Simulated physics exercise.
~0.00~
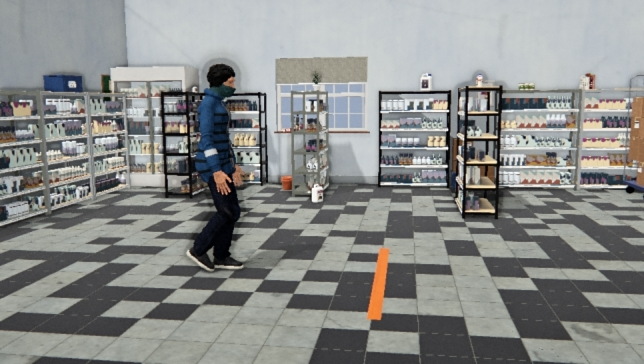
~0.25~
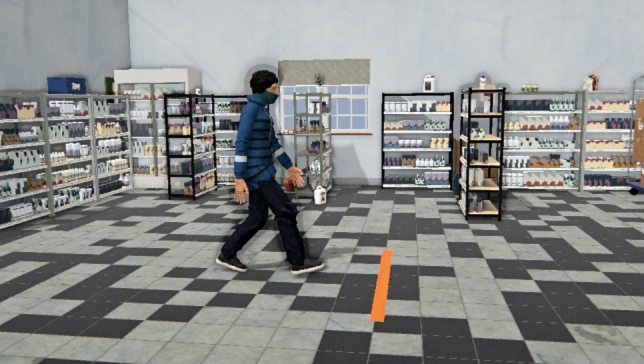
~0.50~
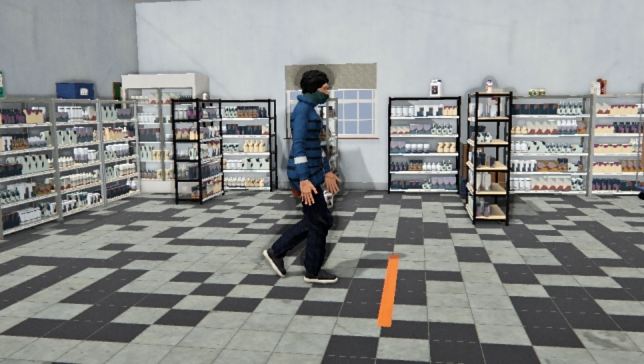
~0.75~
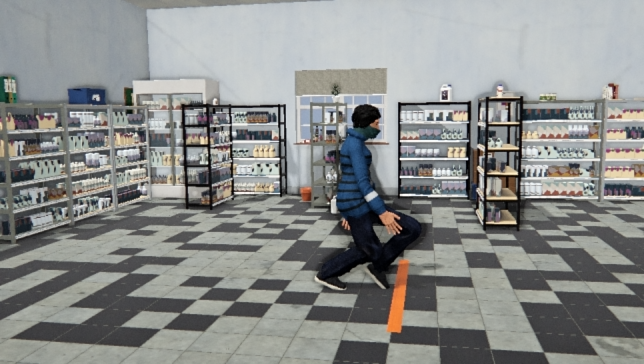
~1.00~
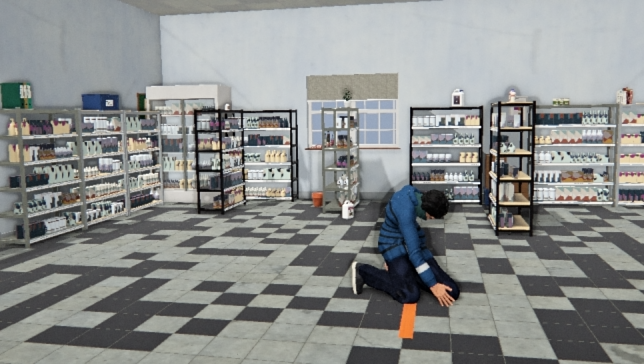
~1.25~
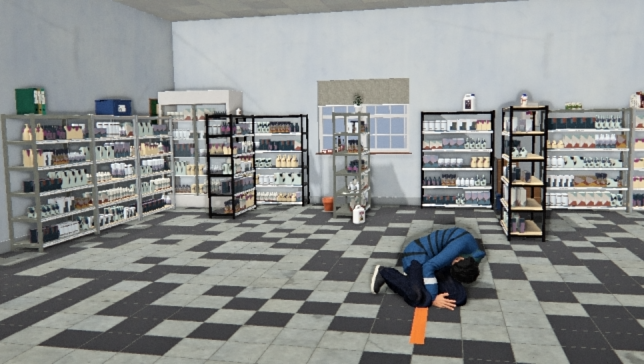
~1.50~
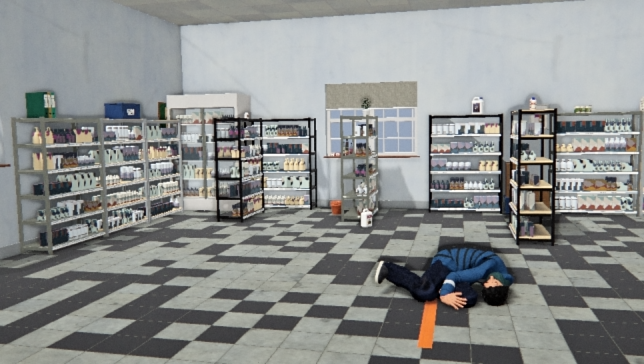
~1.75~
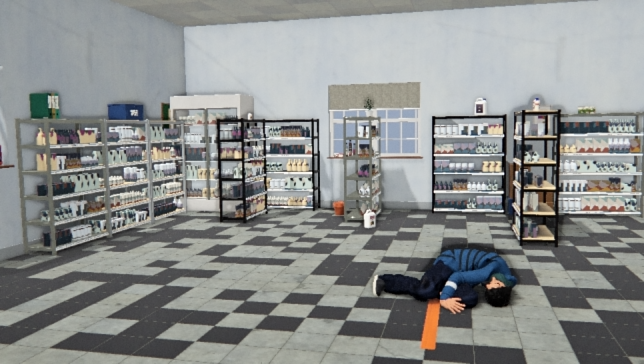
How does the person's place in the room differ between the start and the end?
At the start the person is upright on the left side of the room, well short of the orange tape. By the end the person is farther right and lower in view, lying on the floor across the tape.
A person in a blue jacket walks right, crumples, and ends up lying across the orange tape.
